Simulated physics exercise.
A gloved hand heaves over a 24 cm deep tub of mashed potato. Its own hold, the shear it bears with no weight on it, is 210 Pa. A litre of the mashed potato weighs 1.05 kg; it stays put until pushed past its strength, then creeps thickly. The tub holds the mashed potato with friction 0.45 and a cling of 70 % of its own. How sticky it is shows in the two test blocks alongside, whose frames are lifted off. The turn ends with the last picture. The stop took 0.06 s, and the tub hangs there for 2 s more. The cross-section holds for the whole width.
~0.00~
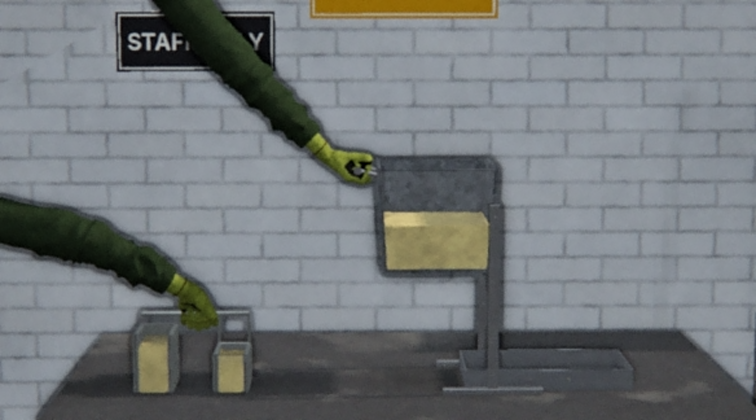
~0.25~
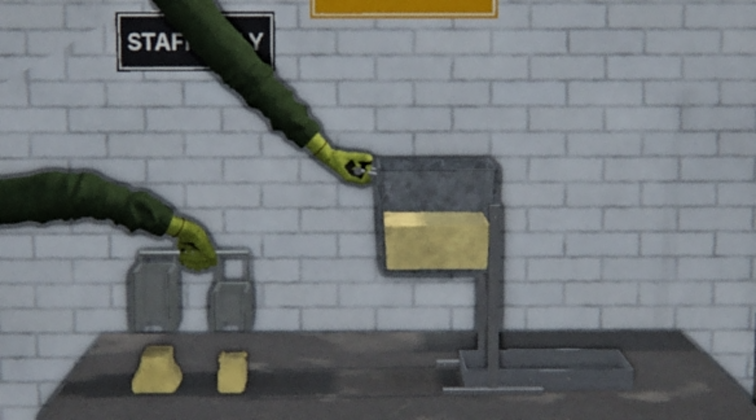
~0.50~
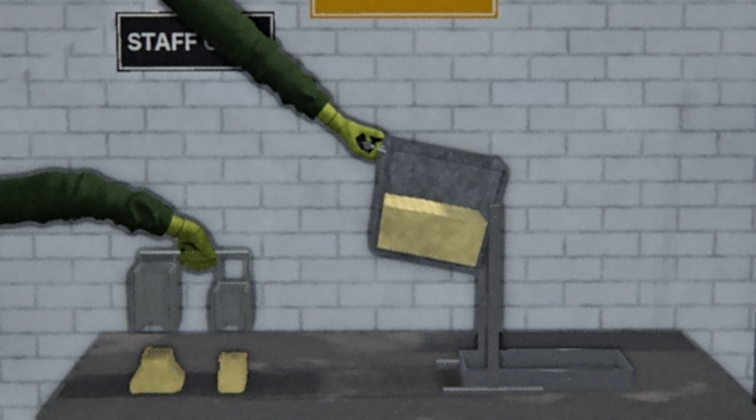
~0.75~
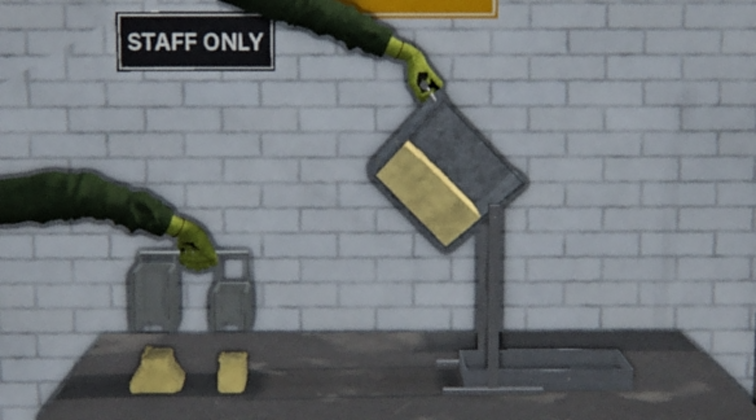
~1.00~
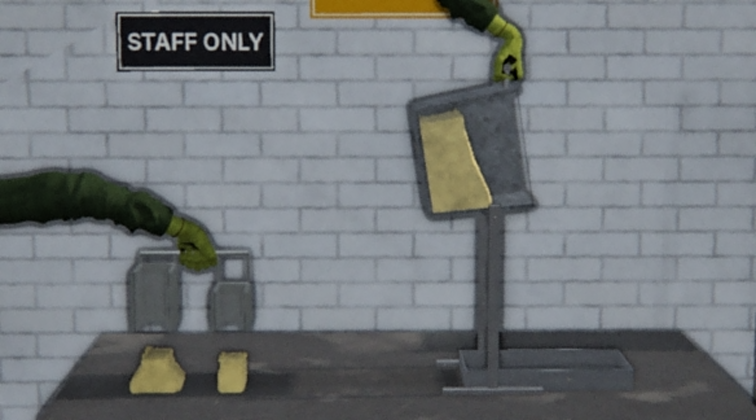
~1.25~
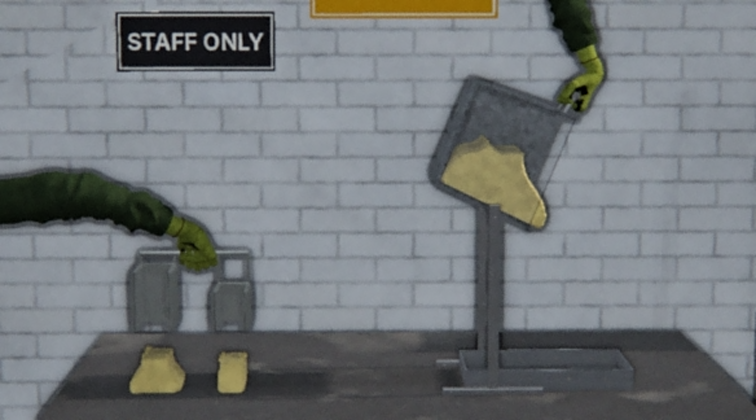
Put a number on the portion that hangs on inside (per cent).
It comes to some 0 %.
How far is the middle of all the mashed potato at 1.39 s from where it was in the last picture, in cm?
Some 11 cm.
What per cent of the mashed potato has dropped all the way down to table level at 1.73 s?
About 70 %.
By 1.39 s, the tub is at 112 degrees and holds 55 %.
By 1.56 s, the tub is at 112 degrees and holds 18 %.
By 1.73 s, the tub is at 112 degrees and holds 0 %.
By 1.90 s, the tub is at 112 degrees and holds 0 %.
By 3.25 s, at the end, the tub is at 112 degrees and holds 0 %.
